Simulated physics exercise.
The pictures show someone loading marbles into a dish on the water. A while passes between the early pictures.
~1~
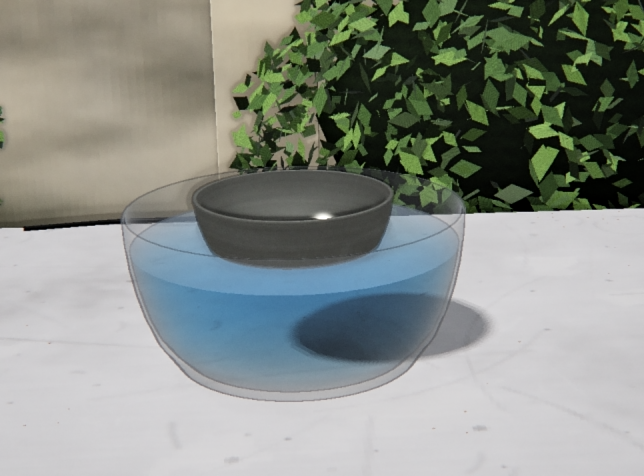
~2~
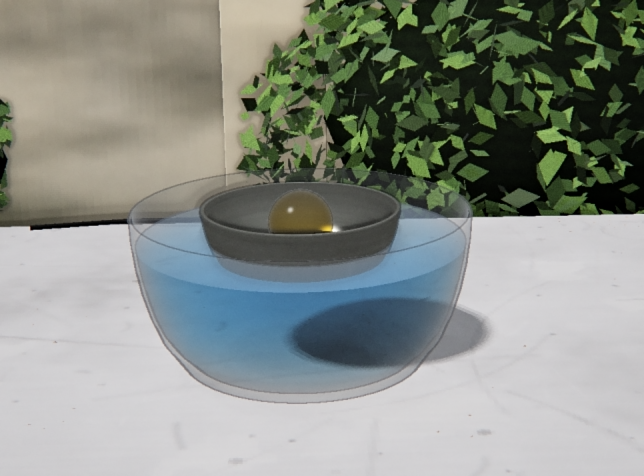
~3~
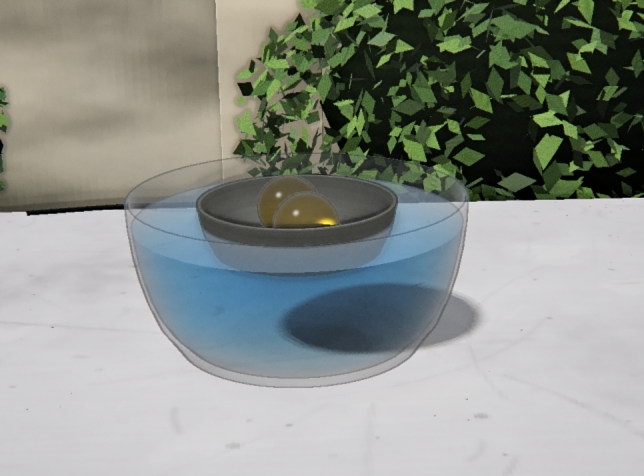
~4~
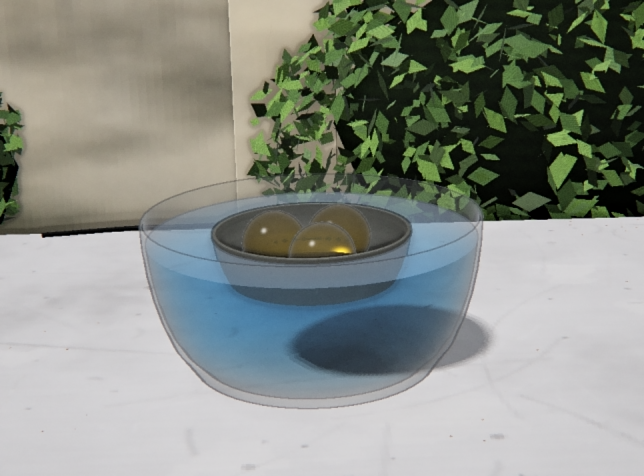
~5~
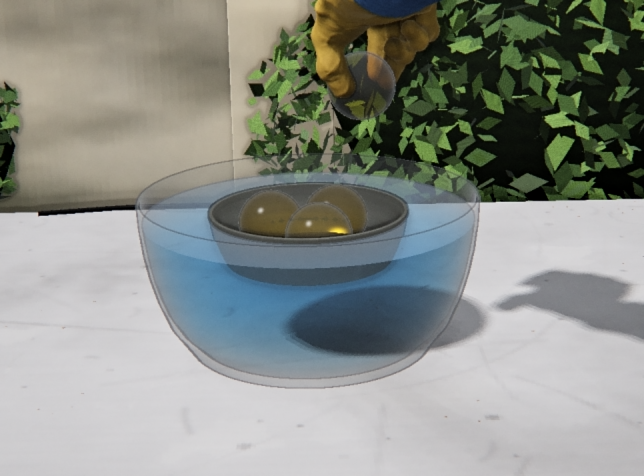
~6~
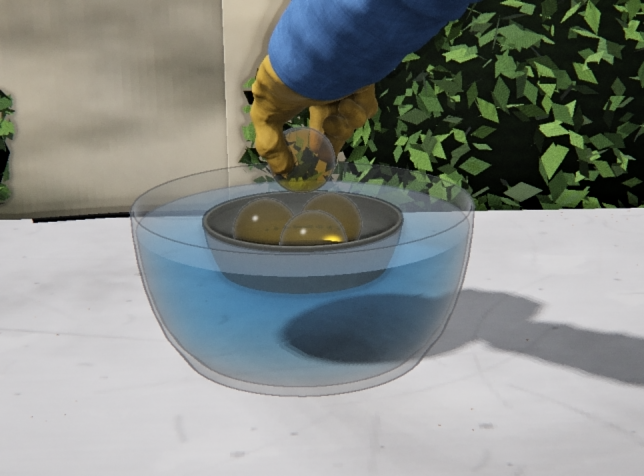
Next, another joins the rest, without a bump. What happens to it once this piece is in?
I bet it won't survive this one.
Soon after, the glass marble is in and the dish dips.
Later, water pours in over its edge.
In the end, the dish lies on the bottom with its load.
